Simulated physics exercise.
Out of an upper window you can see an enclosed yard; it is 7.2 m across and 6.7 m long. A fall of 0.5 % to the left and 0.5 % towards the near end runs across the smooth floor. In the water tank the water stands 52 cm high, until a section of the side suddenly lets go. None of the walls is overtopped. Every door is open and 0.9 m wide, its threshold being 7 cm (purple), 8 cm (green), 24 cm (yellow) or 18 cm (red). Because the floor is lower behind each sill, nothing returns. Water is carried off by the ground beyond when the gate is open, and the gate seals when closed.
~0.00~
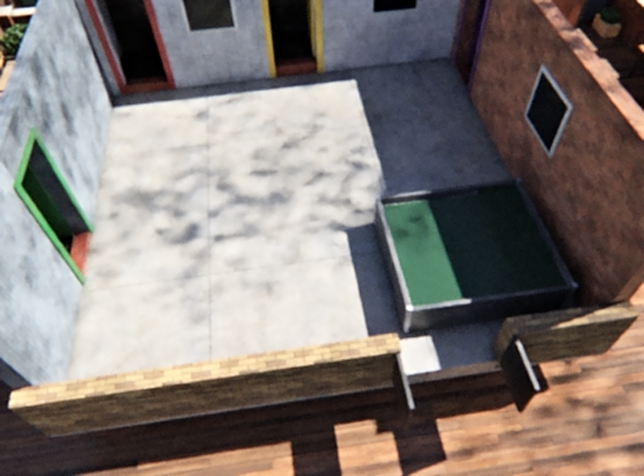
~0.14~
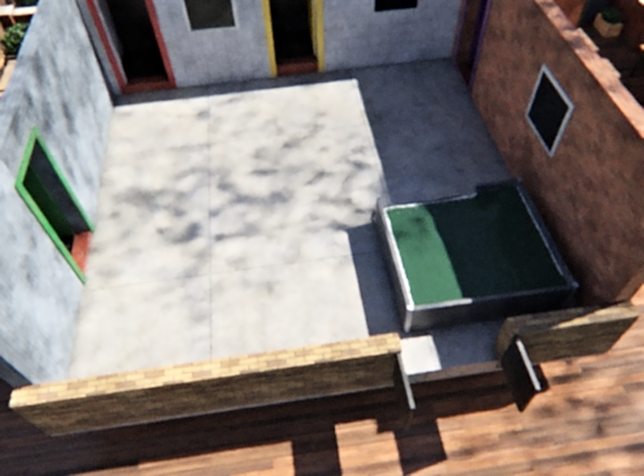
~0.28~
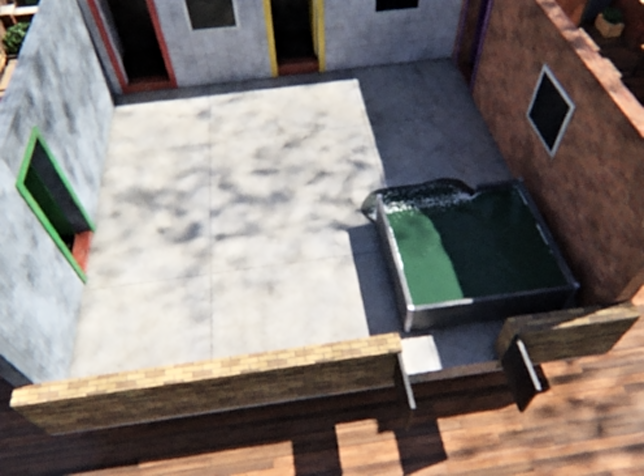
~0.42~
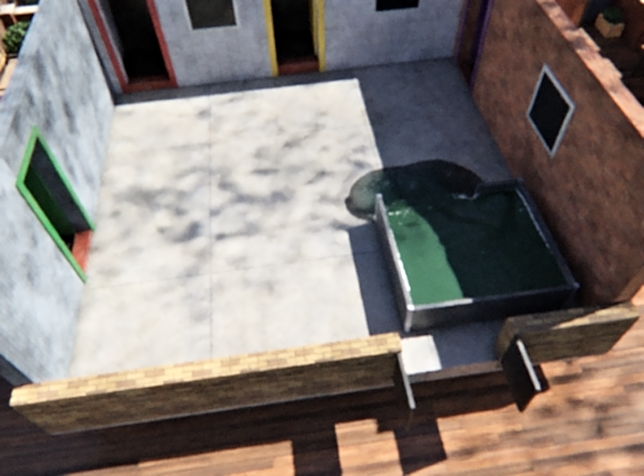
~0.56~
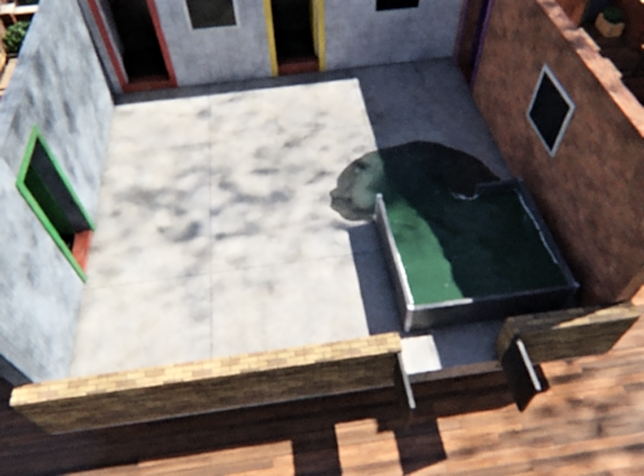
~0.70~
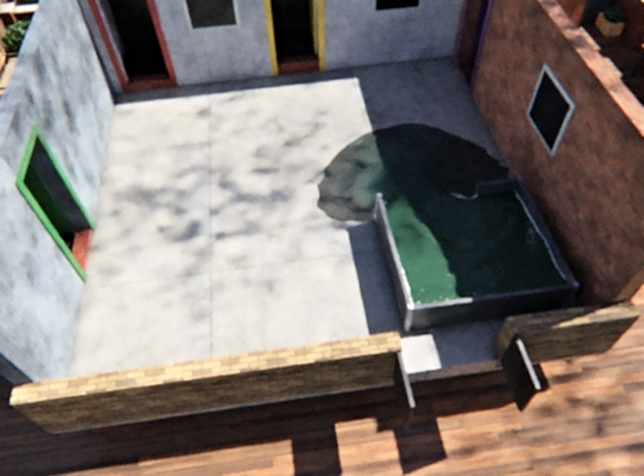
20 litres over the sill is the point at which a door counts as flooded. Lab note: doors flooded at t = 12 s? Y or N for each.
Purple door Y, green door N, yellow door N, red door N.
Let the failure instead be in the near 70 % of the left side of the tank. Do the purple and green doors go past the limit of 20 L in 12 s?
Versus the limit - purple: Within, green: Exceeded.
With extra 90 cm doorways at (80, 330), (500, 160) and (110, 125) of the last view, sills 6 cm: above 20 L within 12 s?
In sequence the answers are less than that, less than that and more than that.
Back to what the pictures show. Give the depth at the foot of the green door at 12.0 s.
Roughly 6.0 centimetres.
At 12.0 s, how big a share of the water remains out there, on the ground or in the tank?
98 %.
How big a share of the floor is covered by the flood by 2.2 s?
Roughly 40 % of the floor is wet.
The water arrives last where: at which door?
Green.
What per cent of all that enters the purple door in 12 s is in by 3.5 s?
About 25%.
After 1.4 s water covers 25 % of the floor and is deepest (27 cm) near (399, 212); purple door not reached, green door not reached, yellow door not reached, red door not reached.
After 2.2 s water covers 40 % of the floor and is deepest (23 cm) near (409, 211); purple door 8 cm at the sill, 0 L in, green door not reached, yellow door 18 cm at the sill, 0 L in, red door not reached.
After 3.5 s water covers 50 % of the floor and is deepest (20 cm) near (437, 58); purple door 15 cm at the sill, 15 L in, green door not reached, yellow door 16 cm at the sill, 0 L in, red door 6 cm at the sill, 0 L in.
After 7.0 s water covers 65 % of the floor and is deepest (12 cm) near (110, 133); purple door 7 cm at the sill, 63 L in, green door 4 cm at the sill, 0 L in, yellow door 7 cm at the sill, 0 L in, red door 11 cm at the sill, 0 L in.
After 12.0 s water covers 90 % of the floor and is deepest (12 cm) near (64, 405); purple door 3 cm at the sill, 63 L in, green door 6 cm at the sill, 0 L in, yellow door 3 cm at the sill, 0 L in, red door 7 cm at the sill, 0 L in.
